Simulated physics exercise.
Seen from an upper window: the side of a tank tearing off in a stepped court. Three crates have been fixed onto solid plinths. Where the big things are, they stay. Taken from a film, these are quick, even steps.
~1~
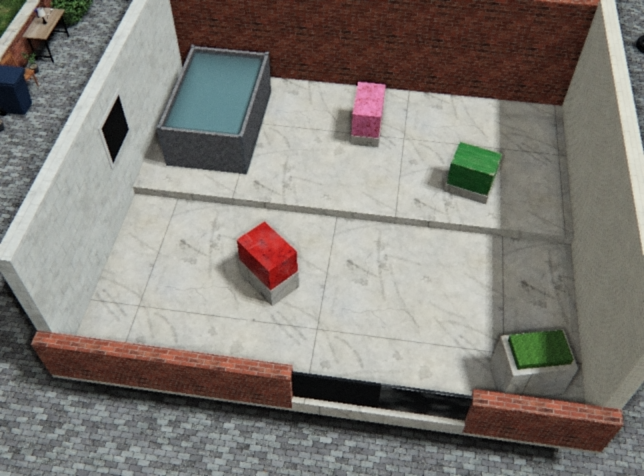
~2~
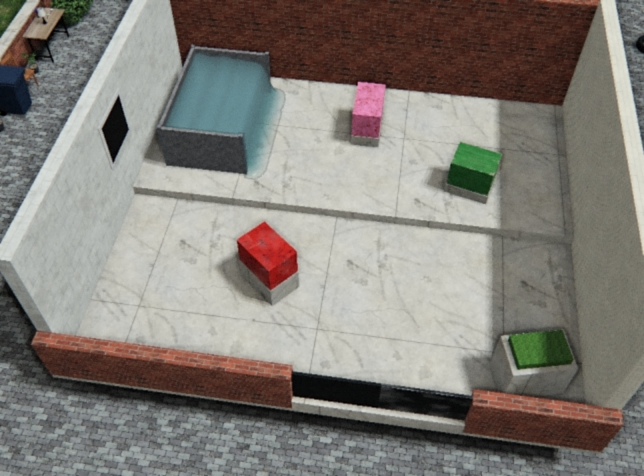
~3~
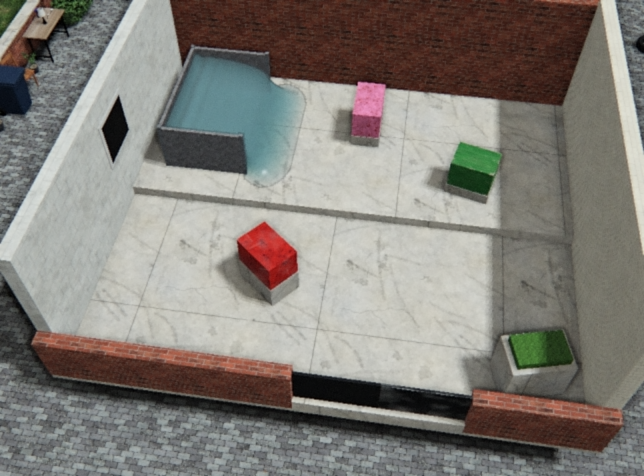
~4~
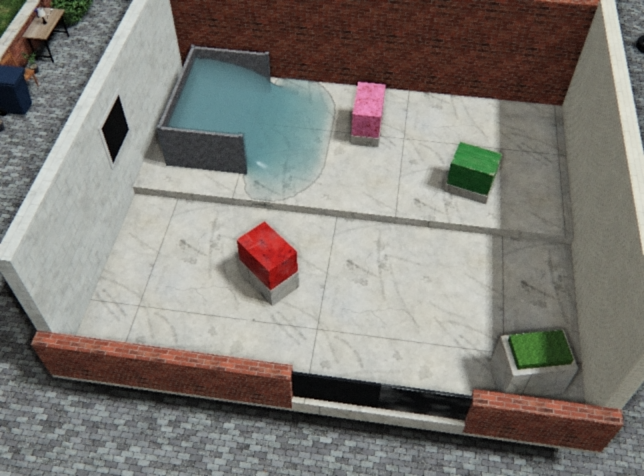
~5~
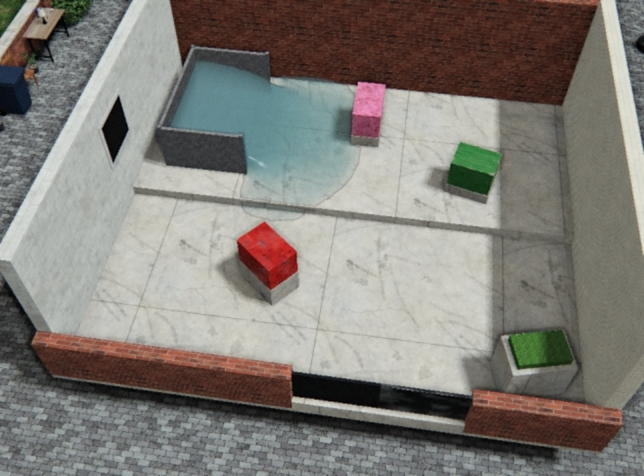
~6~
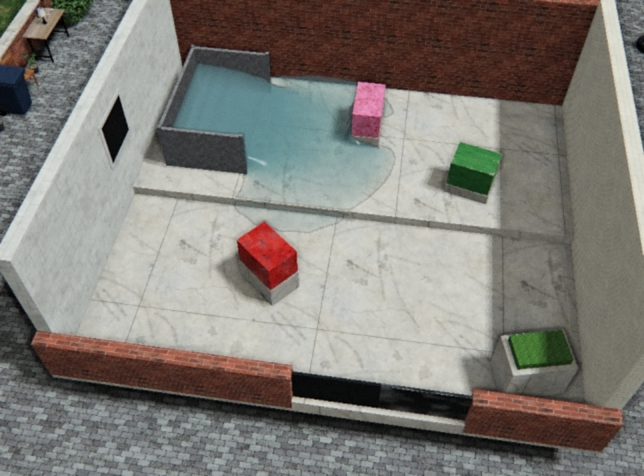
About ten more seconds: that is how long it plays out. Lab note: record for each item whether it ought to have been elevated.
In order: The red crate remains untouched by water, the pink crate is touched by water, the green crate is touched by water.
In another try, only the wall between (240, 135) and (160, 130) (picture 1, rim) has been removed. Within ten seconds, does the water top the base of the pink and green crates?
My reading: Pink stays untouched, green stays untouched.
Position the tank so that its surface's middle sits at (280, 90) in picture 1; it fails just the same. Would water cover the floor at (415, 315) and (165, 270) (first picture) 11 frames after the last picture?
The first is wetted, and then the second is not reached.
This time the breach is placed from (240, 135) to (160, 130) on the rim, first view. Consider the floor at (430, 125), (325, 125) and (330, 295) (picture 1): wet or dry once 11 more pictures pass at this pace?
The first point is unwetted, the second unwetted, the third swamped.
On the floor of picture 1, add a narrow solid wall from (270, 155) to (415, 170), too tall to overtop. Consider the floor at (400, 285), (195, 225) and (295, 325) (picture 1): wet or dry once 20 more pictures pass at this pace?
One after the other: Flooded, clear, clear.
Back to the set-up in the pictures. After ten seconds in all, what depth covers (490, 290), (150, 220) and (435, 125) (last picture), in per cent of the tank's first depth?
In that order: 10, 4 and 4 per cent.
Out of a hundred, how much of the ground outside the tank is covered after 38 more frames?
Roughly 80 per cent.
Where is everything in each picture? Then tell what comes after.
In the first frame, still water in the open tank at (216, 92).
In the second frame, water pours out at (256, 120) and has run to (247, 177).
In the third frame, water pours out at (256, 120) and has run to (265, 184).
In the fourth frame, the front is at (285, 196), out from the gap at (256, 122).
In the fifth frame, the front is at (343, 85), out from the gap at (256, 123).
In the sixth frame, the front is at (387, 171), out from the gap at (256, 123).
A moment on, water covers 35 % of the floor; the red crate water round its plinth, the pink crate water round its plinth, the green crate water round its plinth.
Next, water covers 55 % of the floor; the red crate water round its plinth, the pink crate water round its plinth, the green crate water round its plinth.
Then, water covers 65 % of the floor; the red crate water round its plinth, the pink crate water round its plinth, the green crate water round its plinth.
Later, water covers 80 % of the floor; the red crate water round its plinth, the pink crate water round its plinth, the green crate water round its plinth.
In the end, water covers 95 % of the floor; the red crate stayed above the water, the pink crate was topped, the green crate was topped.
